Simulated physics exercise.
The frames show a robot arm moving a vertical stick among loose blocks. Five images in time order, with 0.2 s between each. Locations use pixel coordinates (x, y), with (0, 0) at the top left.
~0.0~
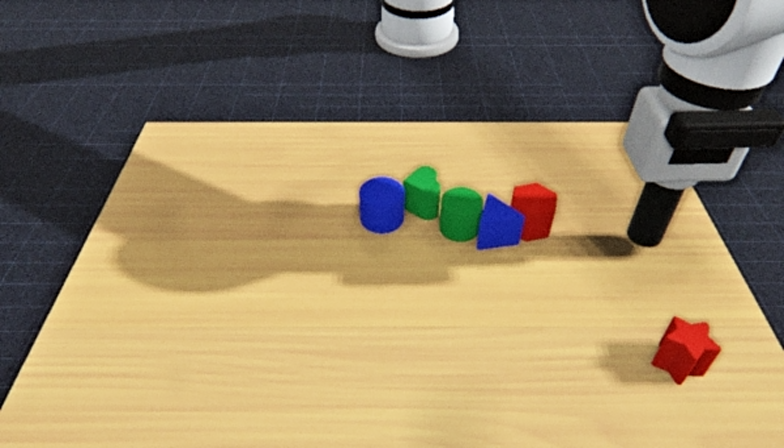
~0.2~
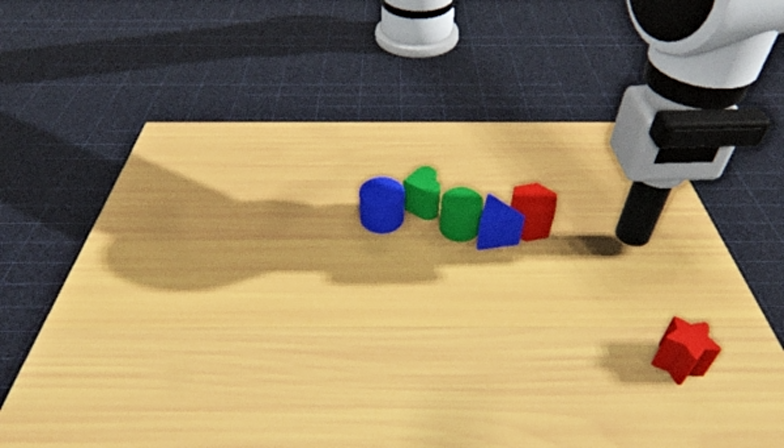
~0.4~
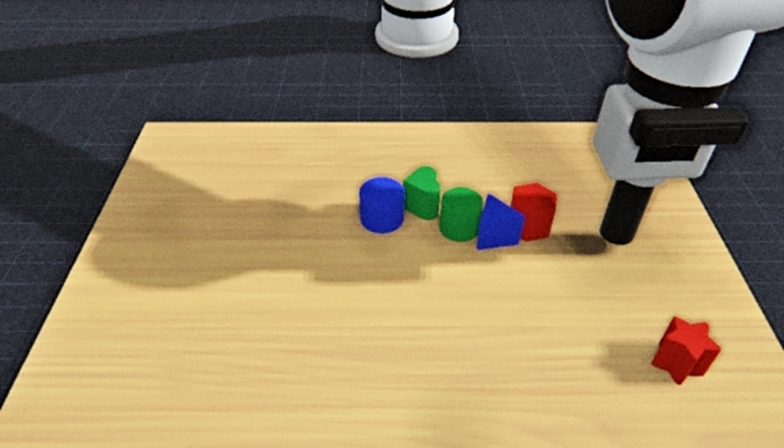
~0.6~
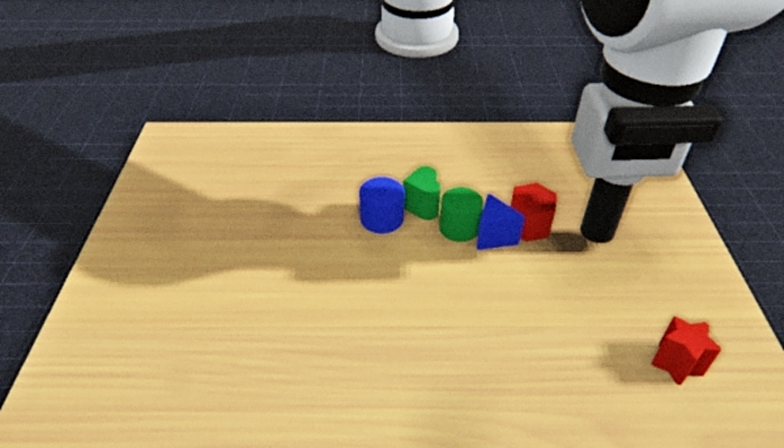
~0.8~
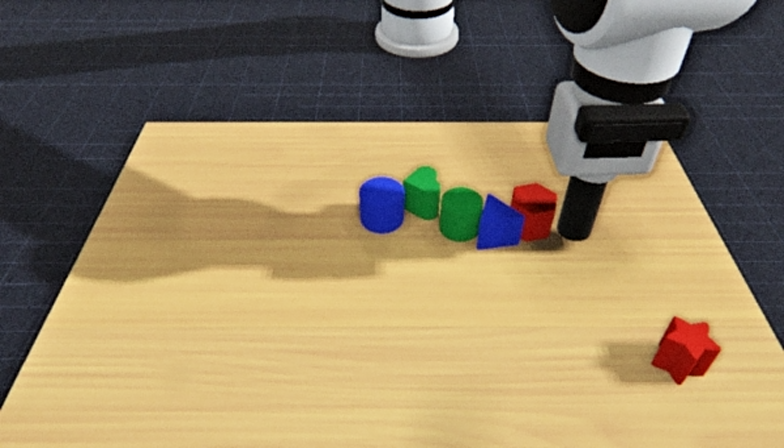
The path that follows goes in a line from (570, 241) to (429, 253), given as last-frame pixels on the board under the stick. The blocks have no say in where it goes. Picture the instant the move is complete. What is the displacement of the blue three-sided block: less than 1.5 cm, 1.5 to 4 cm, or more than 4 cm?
It's set to move over 4 cm.
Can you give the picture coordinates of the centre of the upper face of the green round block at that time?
At roughly (430, 193).
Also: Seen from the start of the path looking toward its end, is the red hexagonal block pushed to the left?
Short answer: No.
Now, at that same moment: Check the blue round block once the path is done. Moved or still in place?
Still in place.
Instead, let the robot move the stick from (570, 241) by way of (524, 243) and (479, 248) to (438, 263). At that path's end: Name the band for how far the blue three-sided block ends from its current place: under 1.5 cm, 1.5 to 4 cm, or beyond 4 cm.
Above 4 cm.
What follows on the original path. One third of the way, stick at (524, 233); green round block at (458, 198); blue three-sided block at (490, 211), turned 20° clockwise; red hexagonal block at (515, 189), turned 55° clockwise.
Two thirds of the way, stick at (476, 238); green heart-shaped block at (415, 170); green round block at (437, 194); blue three-sided block at (447, 218), turned 50° clockwise; red hexagonal block at (513, 189), turned 60° clockwise.
At the end, stick at (429, 242); blue round block still; green heart-shaped block at (414, 167), turned 15° anticlockwise; green round block at (430, 193); blue three-sided block at (399, 218), turned 70° clockwise; red hexagonal block at (513, 189), turned 60° clockwise.
